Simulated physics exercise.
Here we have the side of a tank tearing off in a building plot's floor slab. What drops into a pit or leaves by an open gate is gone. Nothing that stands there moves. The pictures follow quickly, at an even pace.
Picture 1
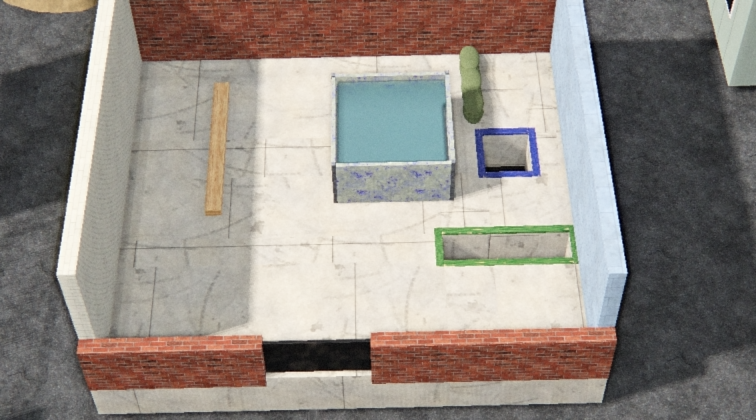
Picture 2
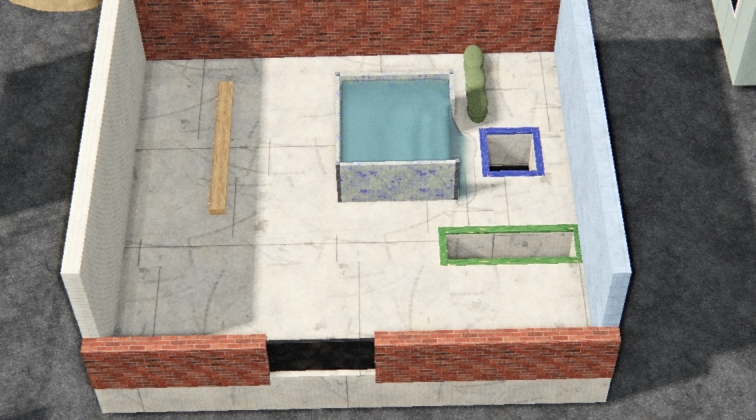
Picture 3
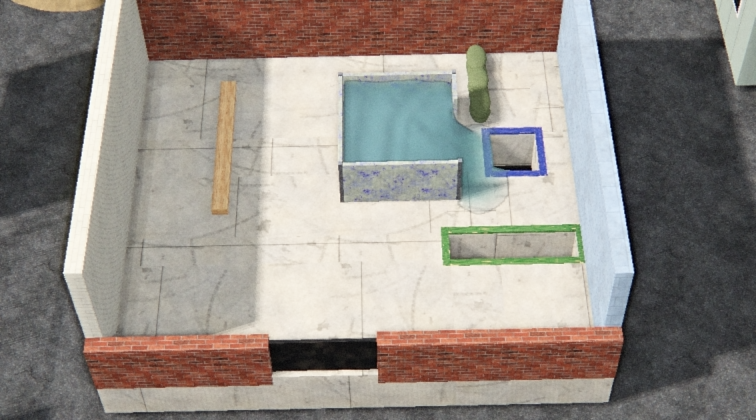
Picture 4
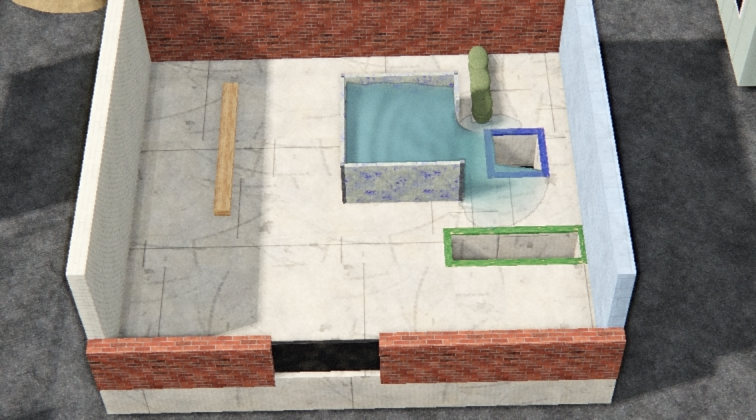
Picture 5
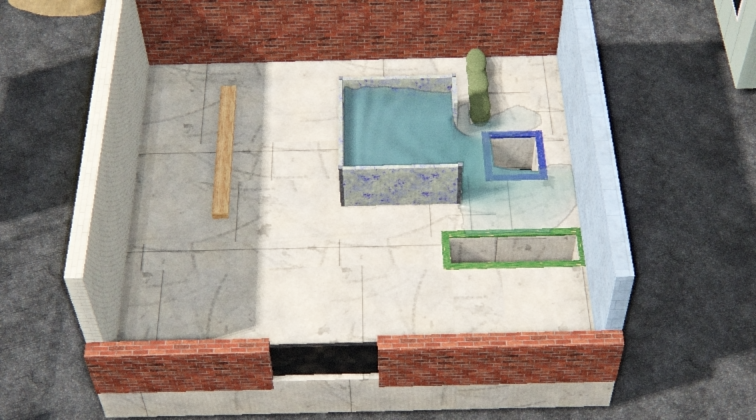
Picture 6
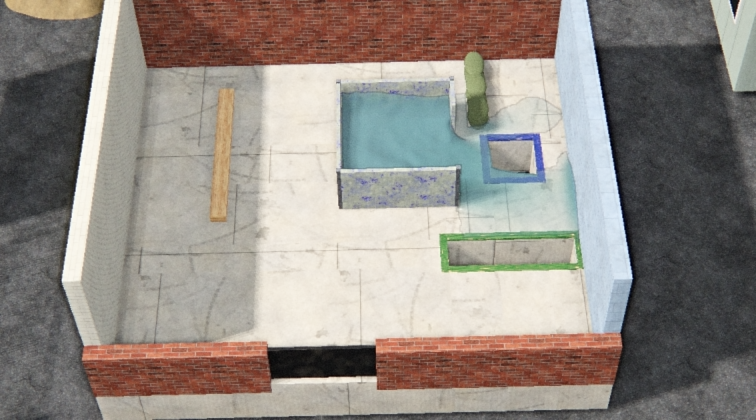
On a walled concrete floor, a tank's right side opens and water spreads rightward around a blue-edged pit.
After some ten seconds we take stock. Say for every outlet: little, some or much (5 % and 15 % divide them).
The gate takes less than 5 %; the blue pit takes more than 15 %; the green pit takes more than 15 %.
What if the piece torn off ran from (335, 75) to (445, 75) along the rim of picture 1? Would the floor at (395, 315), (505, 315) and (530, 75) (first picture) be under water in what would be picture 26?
One after the other: Dry, not flooded, under water.
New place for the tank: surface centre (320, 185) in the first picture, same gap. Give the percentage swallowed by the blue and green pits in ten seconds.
Per cent: Blue 15, green 60.
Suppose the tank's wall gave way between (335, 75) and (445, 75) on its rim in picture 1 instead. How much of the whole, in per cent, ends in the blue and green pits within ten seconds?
In per cent: Blue 10, green 12.
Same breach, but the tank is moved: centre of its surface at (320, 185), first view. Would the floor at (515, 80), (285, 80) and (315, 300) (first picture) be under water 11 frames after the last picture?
One after the other: Wet, clear, free of water.
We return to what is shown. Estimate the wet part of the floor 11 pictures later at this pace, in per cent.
Close to 15 %.
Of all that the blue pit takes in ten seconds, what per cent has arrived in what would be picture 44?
Roughly 85 per cent.
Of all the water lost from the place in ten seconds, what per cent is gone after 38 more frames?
About 85 per cent.
A moment on, water covers 10 % of the floor; the gate 0 %, the blue pit 20 %, the green pit 6 %.
Next, water covers 15 % of the floor; the gate 0 %, the blue pit 30 %, the green pit 13 %.
Then, water covers 15 % of the floor; the gate 0 %, the blue pit 39 %, the green pit 20 %.
Later, water covers 15 % of the floor; the gate 0 %, the blue pit 48 %, the green pit 27 %.
In the end, water covers 15 % of the floor; the gate 0 %, the blue pit 55 %, the green pit 30 %.
